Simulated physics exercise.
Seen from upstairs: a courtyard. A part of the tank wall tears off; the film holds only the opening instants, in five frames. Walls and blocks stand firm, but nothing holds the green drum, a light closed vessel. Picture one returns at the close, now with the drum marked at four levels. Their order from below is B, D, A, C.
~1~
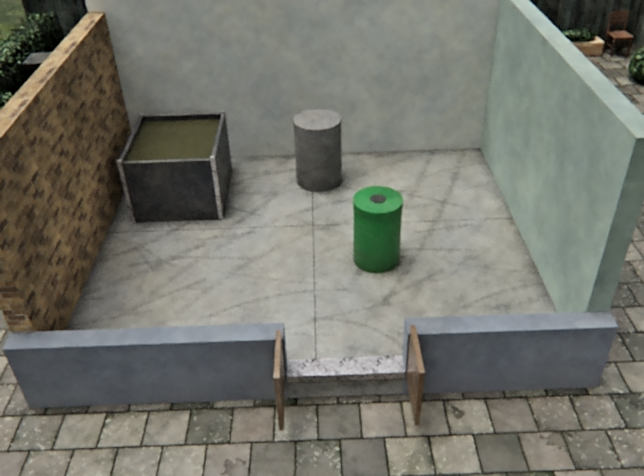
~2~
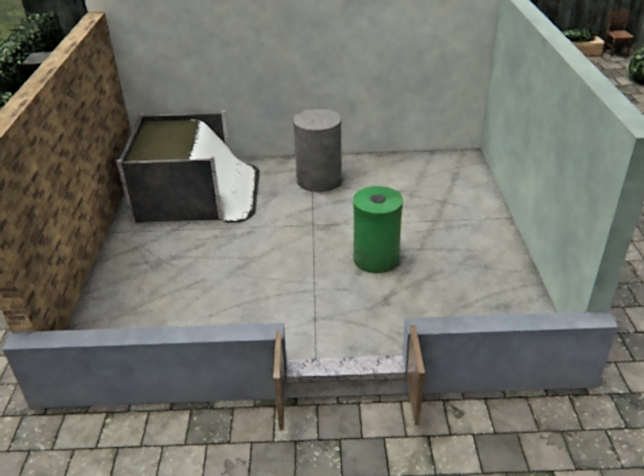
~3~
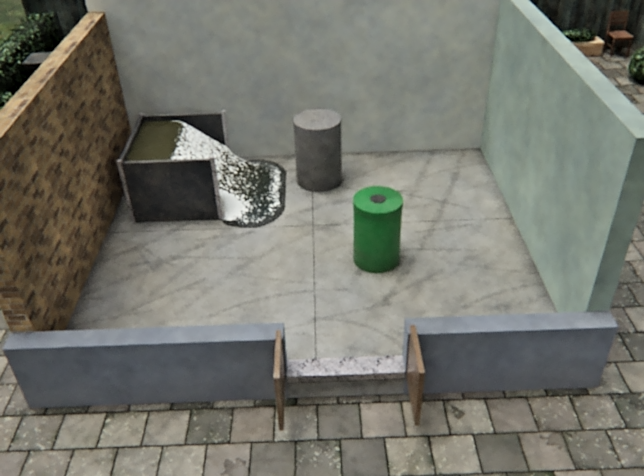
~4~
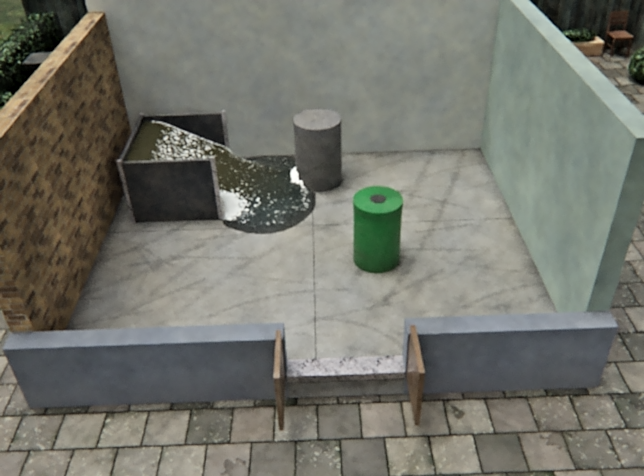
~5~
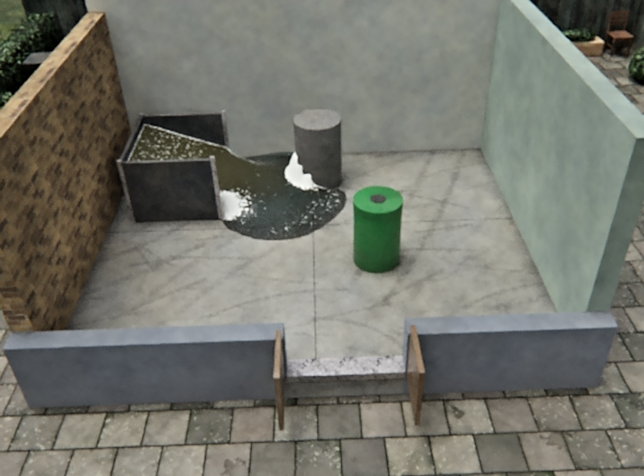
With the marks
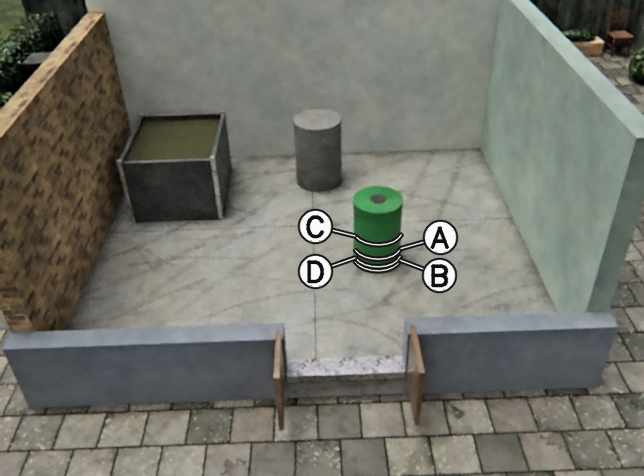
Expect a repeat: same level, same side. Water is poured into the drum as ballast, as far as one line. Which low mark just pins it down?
Go for C.
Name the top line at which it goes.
It is A.
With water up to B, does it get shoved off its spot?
Yes, it does.
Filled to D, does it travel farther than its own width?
Yes, clearly.
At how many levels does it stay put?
One.
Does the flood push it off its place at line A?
Yes.
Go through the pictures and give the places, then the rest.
Lid of the green drum at (378, 199); tank full, its middle at (176, 141); open gate at (344, 324).
Water covers 3 % of the ground and is seen nearest the drum at (247, 210).
Water covers 6 % of the ground and is seen nearest the drum at (264, 221).
Water covers 9 % of the ground and is seen nearest the drum at (296, 217).
Lid of the green drum at (378, 199); water covers 13 % of the ground and is seen nearest the drum at (319, 221).
On the marked copy, A at (379, 259); B at (379, 270); C at (379, 244); D at (379, 266); from the bottom up B, D, A, C.
Choosing A, it is pushed about half its own width away.
Choosing B, it is pushed about 3 times its own width away.
Choosing C, it does not move.
Choosing D, it is pushed about twice its own width away.
